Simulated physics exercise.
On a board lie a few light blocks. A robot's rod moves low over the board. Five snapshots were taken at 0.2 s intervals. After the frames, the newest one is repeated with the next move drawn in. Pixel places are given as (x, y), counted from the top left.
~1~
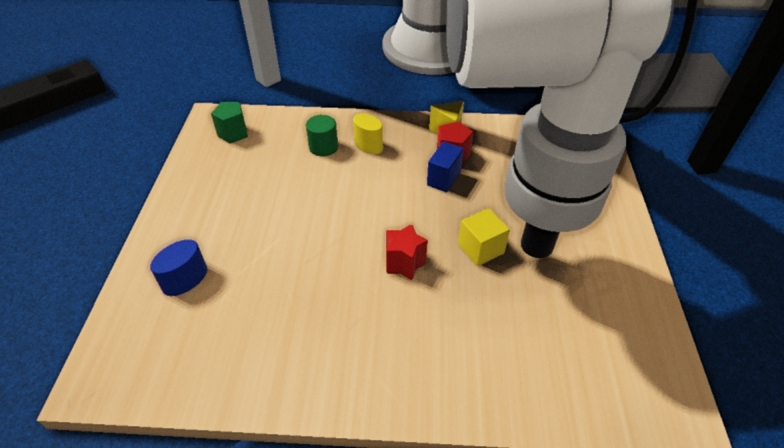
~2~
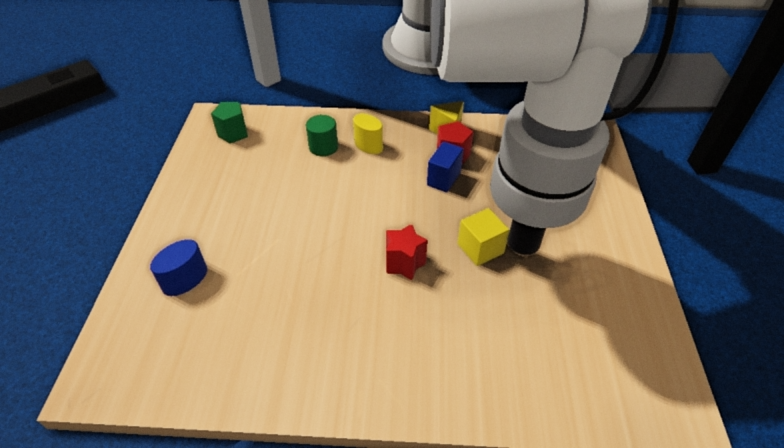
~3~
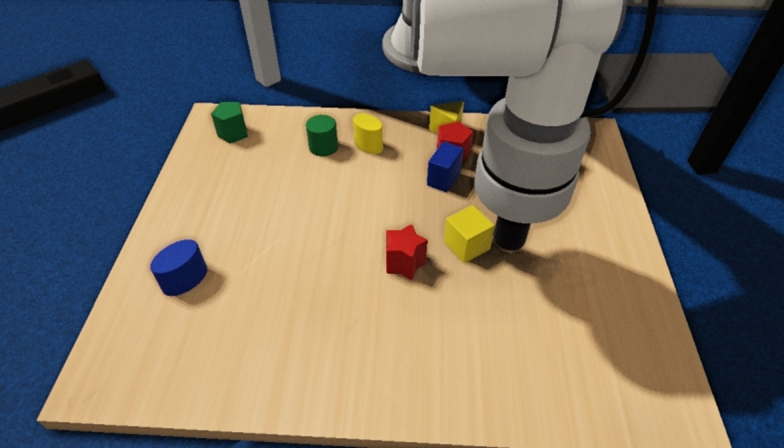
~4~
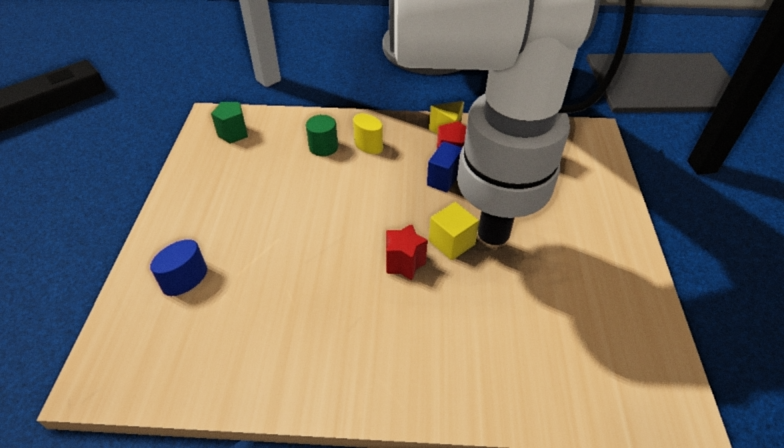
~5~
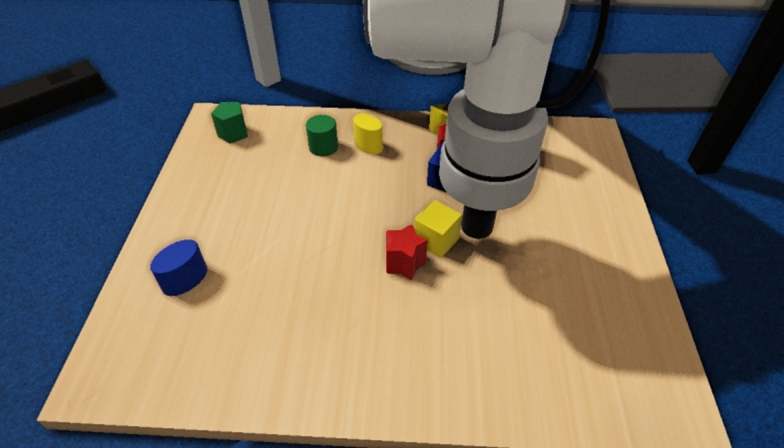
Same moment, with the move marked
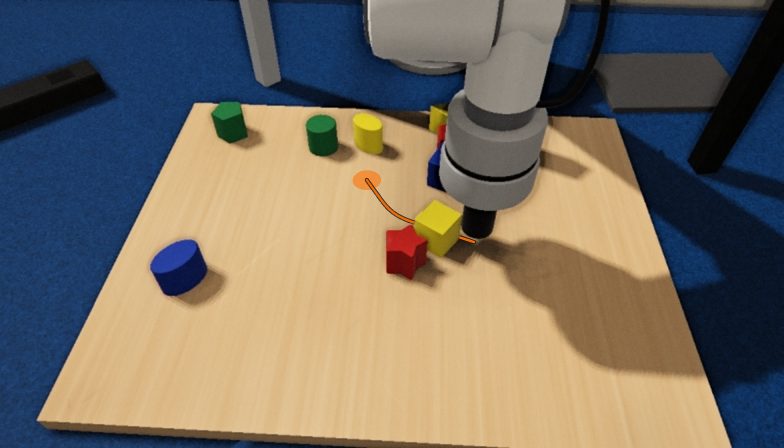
On a wooden board, a robot arm's dark rod moving left and pushing a yellow block toward a red star-shaped block.
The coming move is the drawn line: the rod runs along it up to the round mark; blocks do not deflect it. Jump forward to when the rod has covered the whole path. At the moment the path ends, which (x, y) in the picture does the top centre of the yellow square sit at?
The answer is (379, 211).
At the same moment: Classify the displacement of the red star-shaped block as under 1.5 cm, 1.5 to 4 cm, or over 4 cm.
It will move less than 1.5 cm.
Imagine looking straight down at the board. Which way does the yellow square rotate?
That block twists counter-clockwise.
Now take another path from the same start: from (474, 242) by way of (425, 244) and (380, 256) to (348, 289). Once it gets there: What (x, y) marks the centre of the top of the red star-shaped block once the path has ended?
At (361, 291).
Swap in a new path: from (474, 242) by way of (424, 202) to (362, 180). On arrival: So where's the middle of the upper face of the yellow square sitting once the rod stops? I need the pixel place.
Just about (421, 207).
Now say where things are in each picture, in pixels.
The first frame shows lower end of the rod at (537, 246), tops of blocks, yellow elliptical block at (368, 121), red star-shaped block at (405, 240), yellow square at (486, 224).
The second frame shows rod at (524, 243), blocks as before.
The third frame shows rod at (509, 239), yellow square at (471, 221).
The fourth frame shows rod at (494, 234), yellow square at (455, 218).
The fifth frame shows rod at (477, 227), yellow elliptical block at (368, 121), red star-shaped block at (405, 240), yellow square at (439, 216).
The drawn path runs from (474, 242) via (428, 227) and (388, 208), ending at (367, 180).
What follows on the original path. One third of the way, rod at (428, 212); red star-shaped block at (399, 243), turned 30° anticlockwise; yellow square at (398, 212), turned 50° anticlockwise.
Two thirds of the way, rod at (388, 193); red star-shaped block at (399, 243), turned 30° anticlockwise; yellow square at (379, 211), turned 95° anticlockwise.
At the end, rod at (366, 165); yellow elliptical block not moved; red star-shaped block at (399, 243), turned 30° anticlockwise; yellow square at (379, 211), turned 95° anticlockwise.
